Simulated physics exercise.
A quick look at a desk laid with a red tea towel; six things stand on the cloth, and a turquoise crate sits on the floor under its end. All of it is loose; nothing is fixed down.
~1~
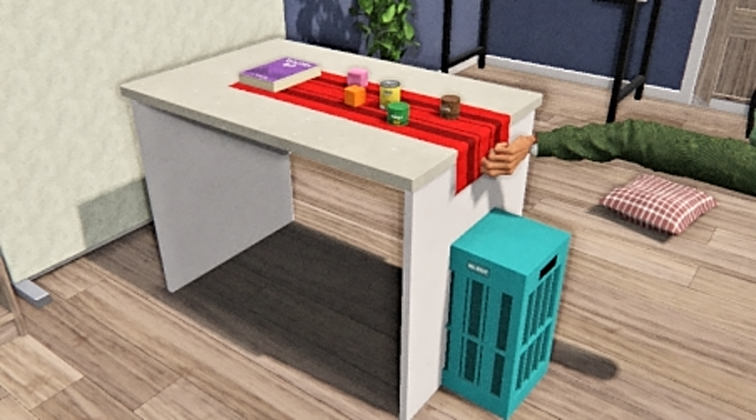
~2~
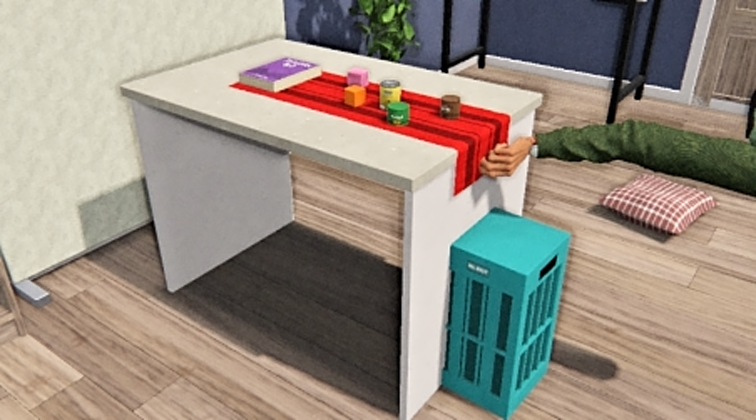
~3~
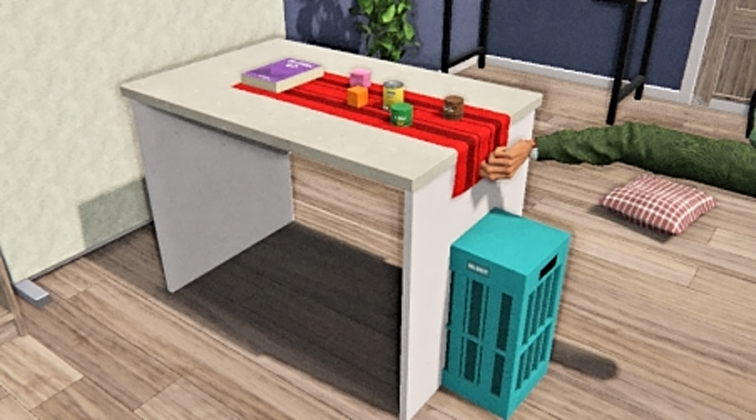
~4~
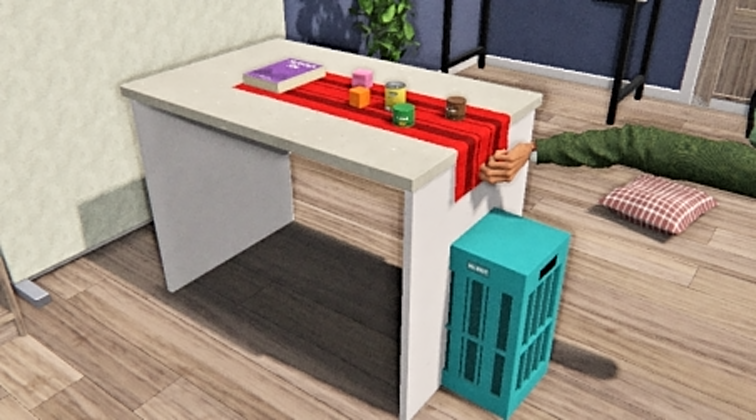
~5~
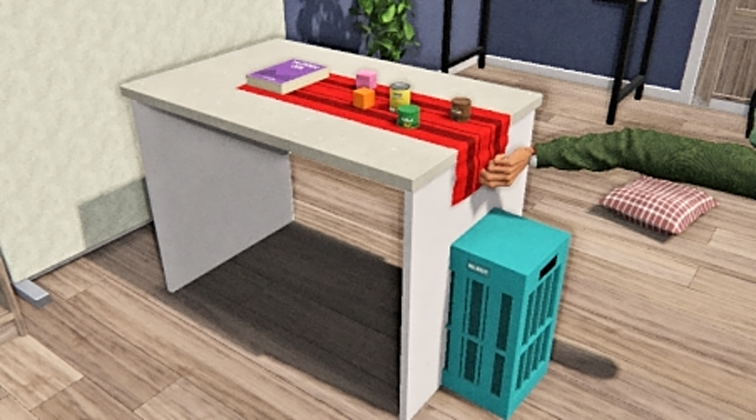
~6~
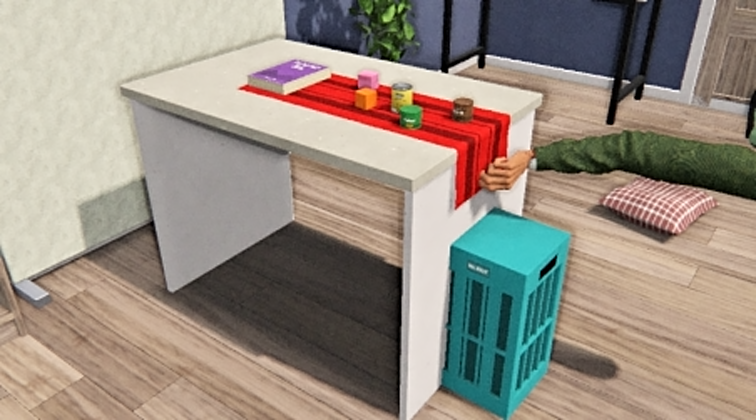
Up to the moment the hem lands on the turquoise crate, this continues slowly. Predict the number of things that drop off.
The number is one.
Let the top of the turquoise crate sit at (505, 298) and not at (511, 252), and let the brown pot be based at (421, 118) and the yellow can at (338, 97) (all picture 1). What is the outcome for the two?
Here's what happens: The brown pot leaves its perch, the yellow can remains aboard.
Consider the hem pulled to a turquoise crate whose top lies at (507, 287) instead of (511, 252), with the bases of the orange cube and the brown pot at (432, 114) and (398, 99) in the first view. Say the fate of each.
Orange cube: Lost; brown pot: Safe.
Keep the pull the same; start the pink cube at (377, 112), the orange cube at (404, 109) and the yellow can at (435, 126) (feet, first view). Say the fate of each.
So the pink cube stays aboard, the orange cube stays aboard, and the yellow can leaves the top.
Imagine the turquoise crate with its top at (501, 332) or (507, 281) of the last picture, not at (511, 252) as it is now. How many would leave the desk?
Respectively 4 and 2.
Early on, hem near (480, 207); all still up.
Midway, hem on the crate; brown pot gone.
Finally, hem on the crate; brown pot gone. It carries off one.
